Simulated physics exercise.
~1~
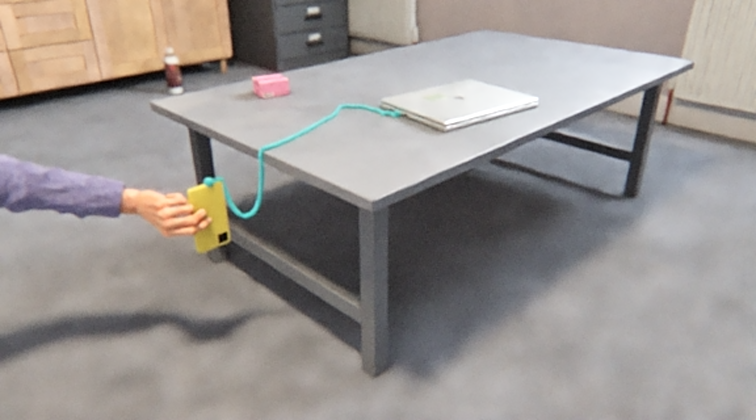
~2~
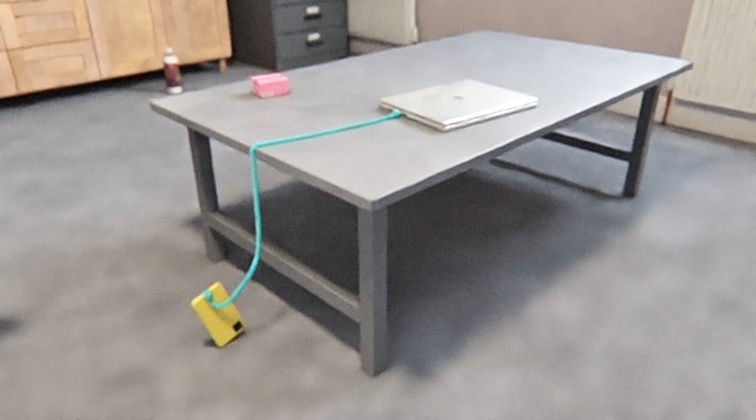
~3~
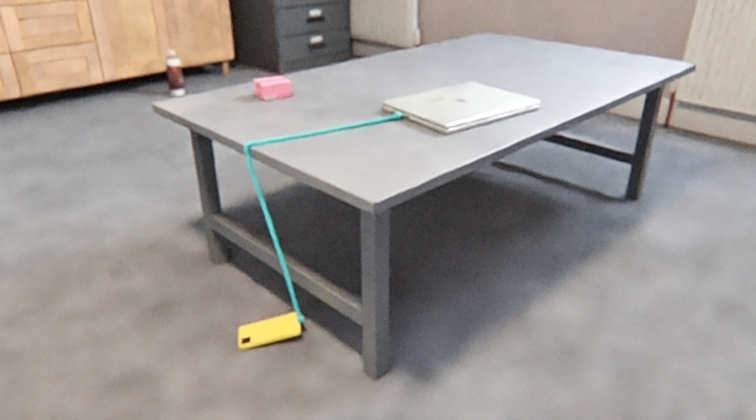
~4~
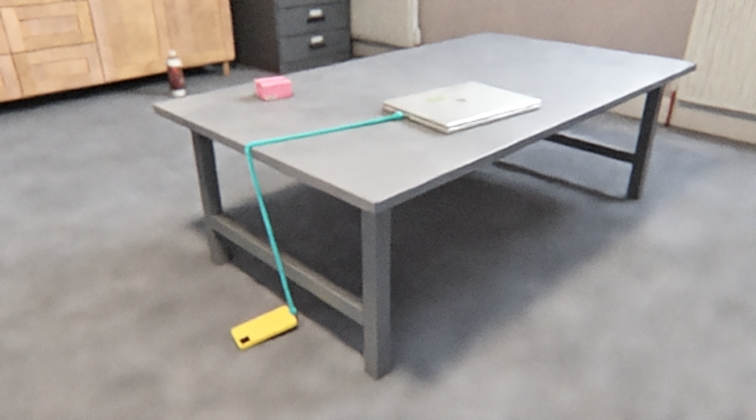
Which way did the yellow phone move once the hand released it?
The yellow phone moved down, dropping from beside the table to the floor.
